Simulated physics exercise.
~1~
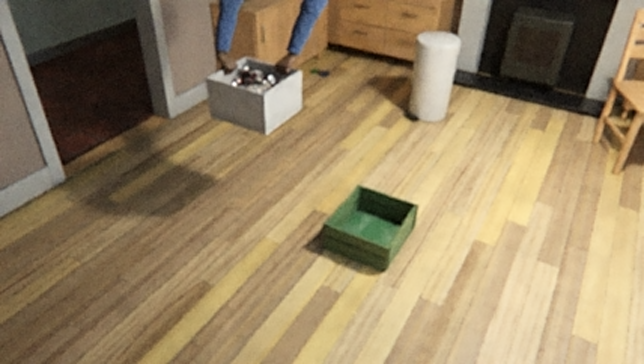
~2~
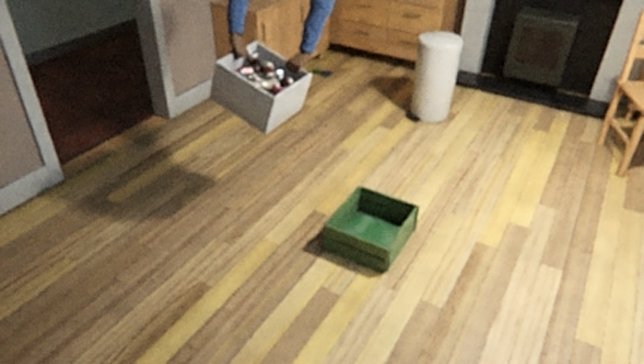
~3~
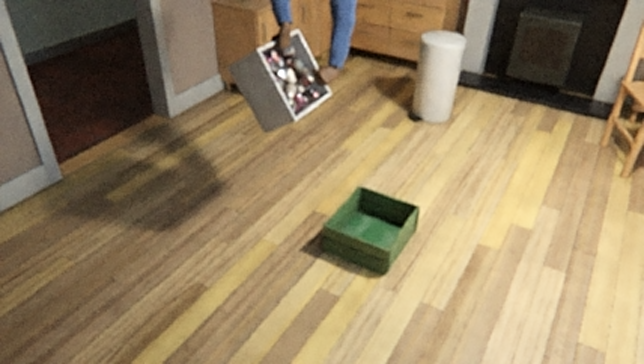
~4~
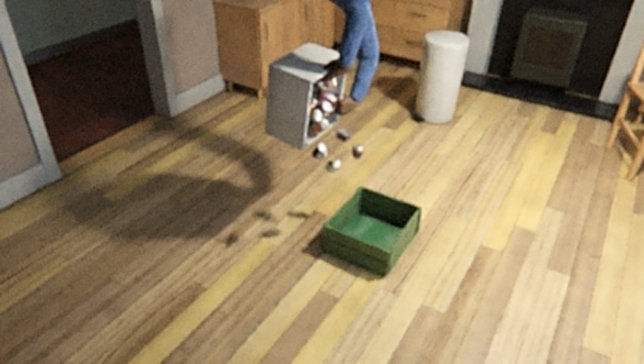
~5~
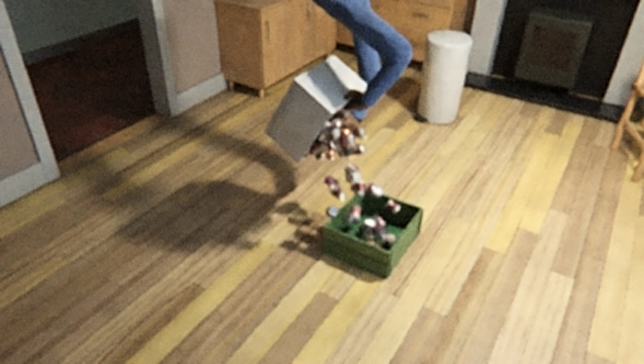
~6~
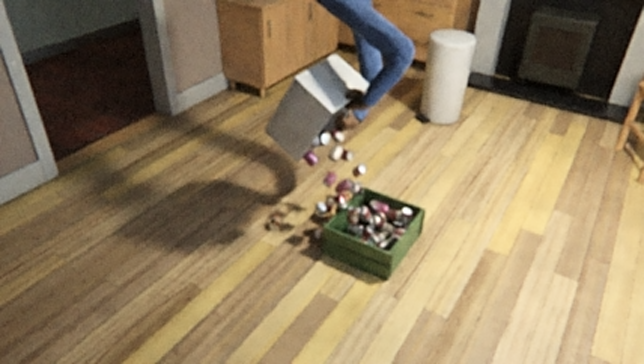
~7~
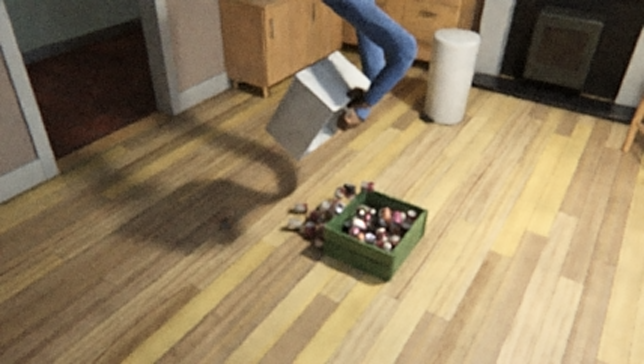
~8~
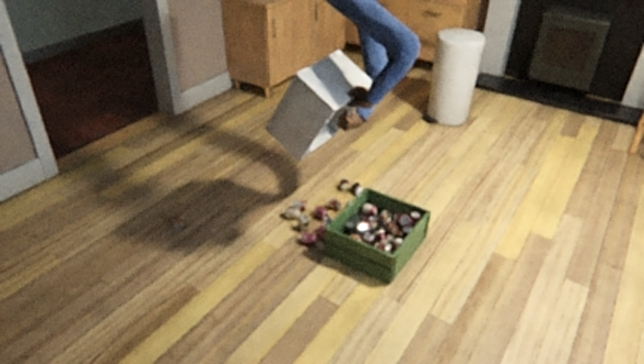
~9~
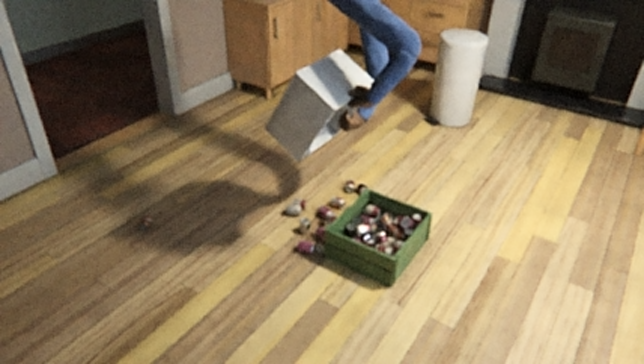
The video shows a person in blue sleeves tipping a white crate of small cans over a green tray on a wooden floor. The cans tumble out, most landing in the tray and several ending on the floor to its left, while the emptied crate stays tilted above.
